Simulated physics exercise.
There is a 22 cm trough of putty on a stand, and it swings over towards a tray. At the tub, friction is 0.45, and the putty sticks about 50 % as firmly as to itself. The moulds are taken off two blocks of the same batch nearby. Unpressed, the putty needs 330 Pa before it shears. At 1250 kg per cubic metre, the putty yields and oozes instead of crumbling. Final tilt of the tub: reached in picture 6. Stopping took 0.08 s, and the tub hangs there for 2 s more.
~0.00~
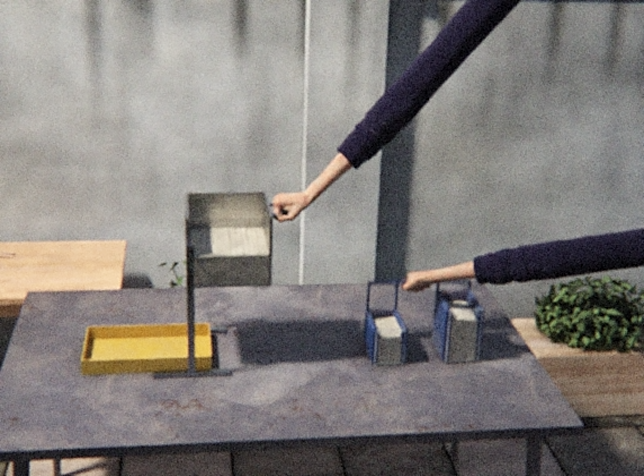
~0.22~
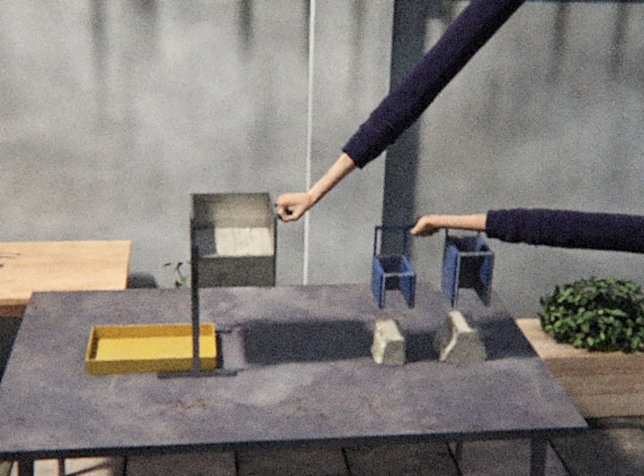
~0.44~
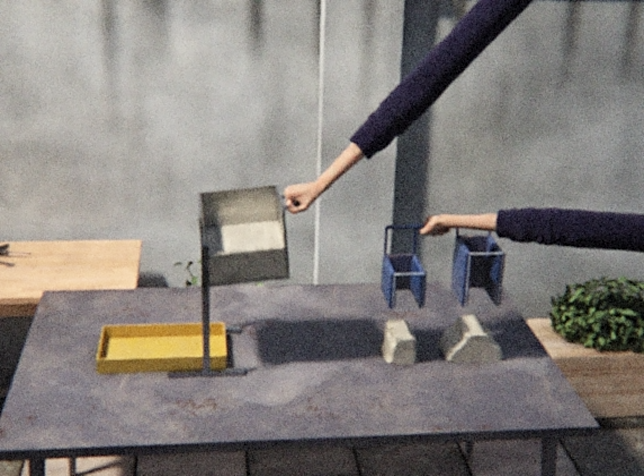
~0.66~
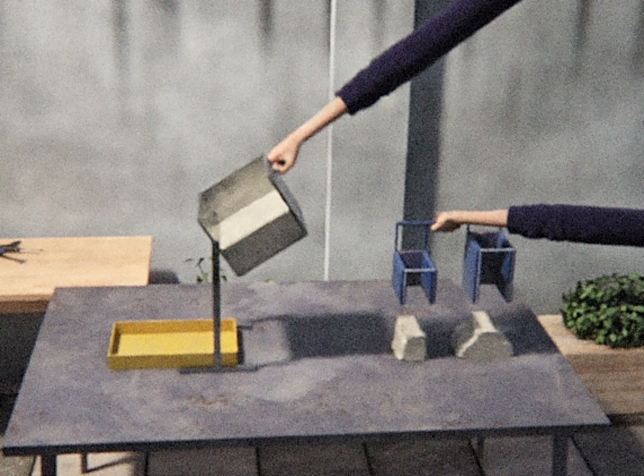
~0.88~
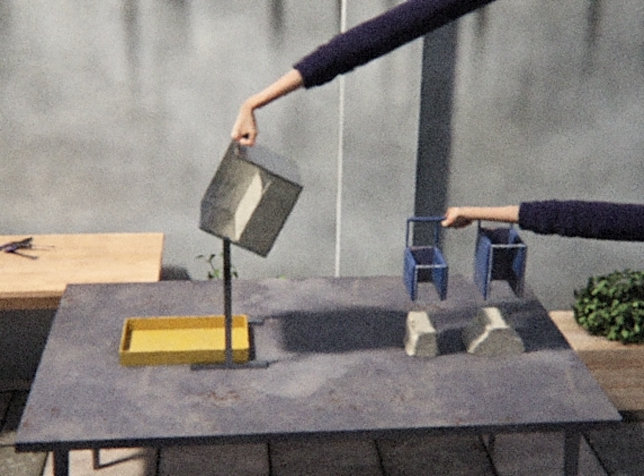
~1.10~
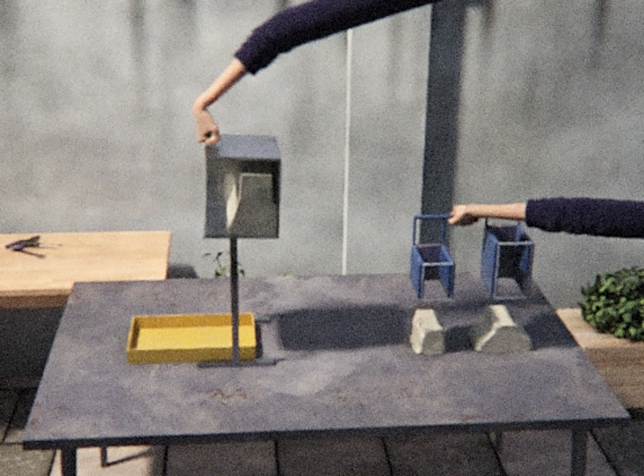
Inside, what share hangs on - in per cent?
I would say around 71 per cent.
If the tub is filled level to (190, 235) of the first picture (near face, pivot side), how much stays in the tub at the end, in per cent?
Then about 45 %.
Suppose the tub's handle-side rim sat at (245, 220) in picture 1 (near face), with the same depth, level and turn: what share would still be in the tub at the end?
The tub would end up holding some 100 % of it.
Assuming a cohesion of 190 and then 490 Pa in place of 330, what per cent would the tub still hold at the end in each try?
55 %, then 95 %.
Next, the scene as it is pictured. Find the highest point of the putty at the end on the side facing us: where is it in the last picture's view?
Around (262, 209).
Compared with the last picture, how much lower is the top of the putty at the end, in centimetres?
About 11 cm.
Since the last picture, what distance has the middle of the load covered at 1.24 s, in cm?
Shift: Roughly 5 cm.
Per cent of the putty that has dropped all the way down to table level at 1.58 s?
I'd say about 0 per cent of it.
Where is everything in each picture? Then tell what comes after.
Handle-side rim at (270, 218), tilt 0 degrees; highest point of the putty at (228, 255); test blocks 10 cm, 16 cm high (left to right), in the first frame.
Handle-side rim at (274, 218), tilt 0 degrees; highest point of the putty at (233, 256); test blocks 9.9 cm, 12 cm high (left to right), in the second frame.
Handle-side rim at (282, 211), tilt 5 degrees; highest point of the putty at (280, 248); test blocks 9.8 cm, 11 cm high (left to right), in the third frame.
Handle-side rim at (268, 178), tilt 33 degrees; highest point of the putty at (286, 212); test blocks 9.8 cm, 11 cm high (left to right), in the fourth frame.
Handle-side rim at (236, 158), tilt 63 degrees; highest point of the putty at (272, 177); test blocks 9.8 cm, 11 cm high (left to right), in the fifth frame.
Handle-side rim at (205, 160), tilt 88 degrees; highest point of the putty at (245, 175); test blocks 9.8 cm, 11 cm high (left to right), in the sixth frame.
By 1.24 s, the tub is at 88 degrees and holds 100 %.
By 1.41 s, the tub is at 88 degrees and holds 82 %.
By 1.58 s, the tub is at 88 degrees and holds 72 %.
By 1.75 s, the tub is at 88 degrees and holds 71 %.
By 3.10 s, at the end, the tub is at 88 degrees and holds 71 %.
